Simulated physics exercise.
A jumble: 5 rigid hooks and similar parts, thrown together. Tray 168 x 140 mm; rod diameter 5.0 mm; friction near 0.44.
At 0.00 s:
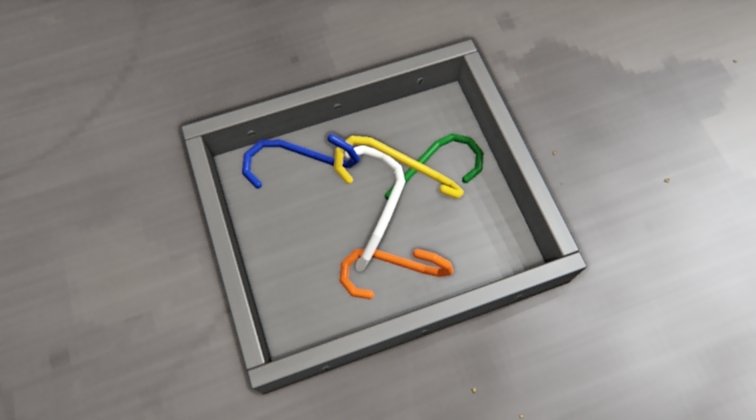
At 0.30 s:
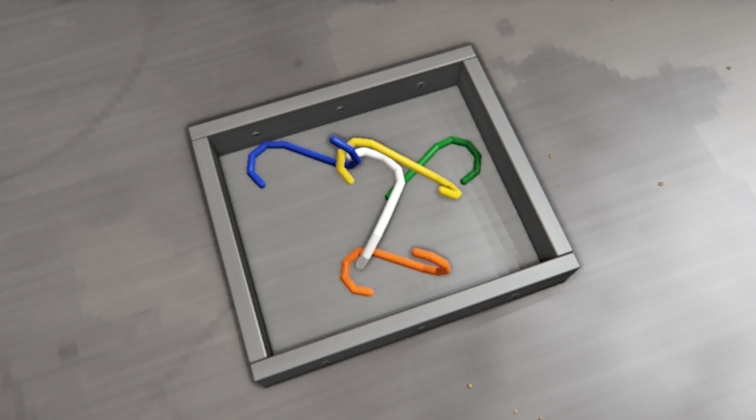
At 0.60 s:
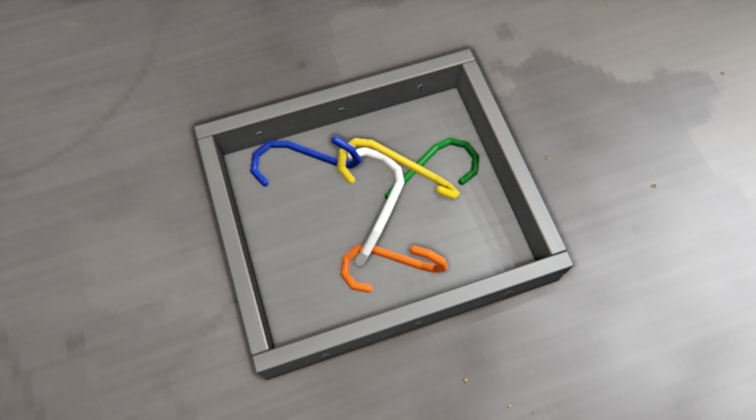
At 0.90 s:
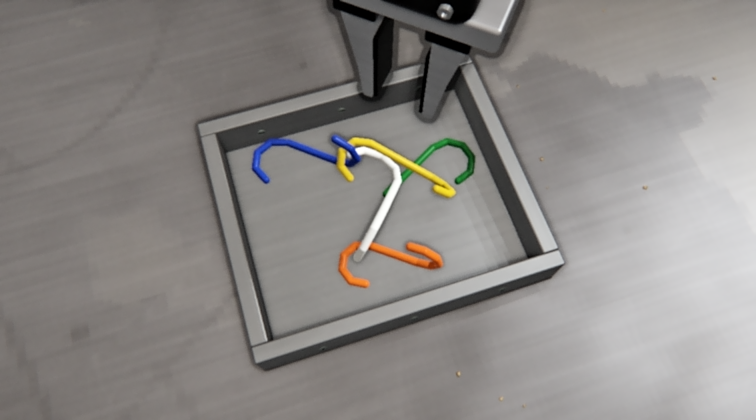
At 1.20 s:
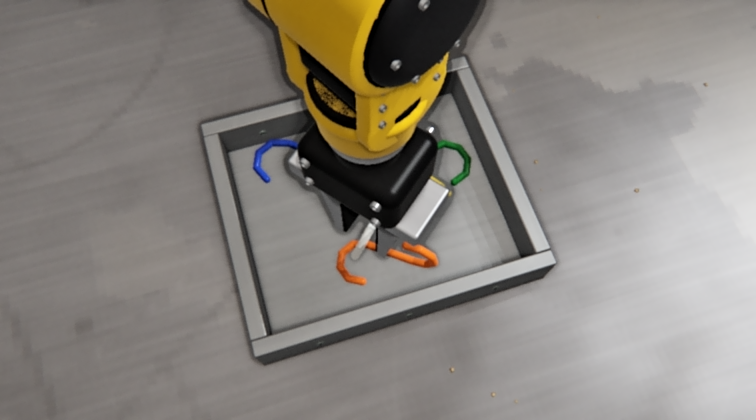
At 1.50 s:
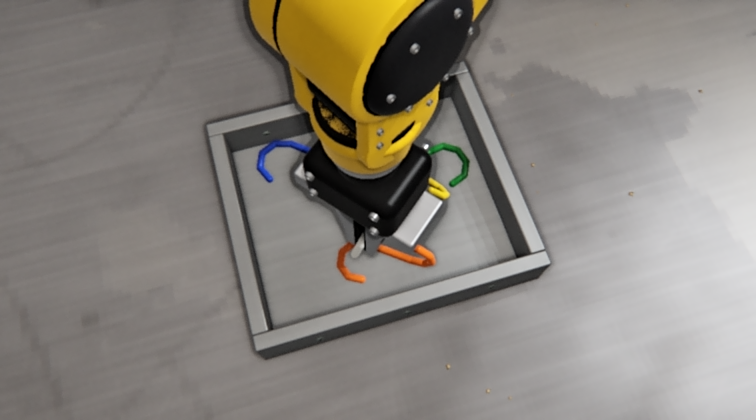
In this clip, five colored hooks lie tangled in a gray rectangular frame as a yellow and black robotic arm enters from the top, lowers its gripper over the middle of the pile, and closes on the white hook.
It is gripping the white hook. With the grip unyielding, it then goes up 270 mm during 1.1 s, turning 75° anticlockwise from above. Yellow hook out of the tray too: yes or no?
No, in.
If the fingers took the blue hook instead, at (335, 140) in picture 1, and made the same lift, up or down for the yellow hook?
Yellow hook hangs on.
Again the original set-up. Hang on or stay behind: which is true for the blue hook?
The blue hook goes with it.
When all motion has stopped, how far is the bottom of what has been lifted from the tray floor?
Some 210 mm.
By 1.83 s, lowest point more than 20 mm over the tray floor, white hook 58 mm.
By 2.11 s, lowest point more than 20 mm over the tray floor, white hook 159 mm, blue hook 96 mm.
By 2.60 s, lowest point more than 20 mm over the tray floor, white hook 272 mm, blue hook 208 mm.
Finally, hanging white hook 272 mm, blue hook 208 mm; the other 3 are down.
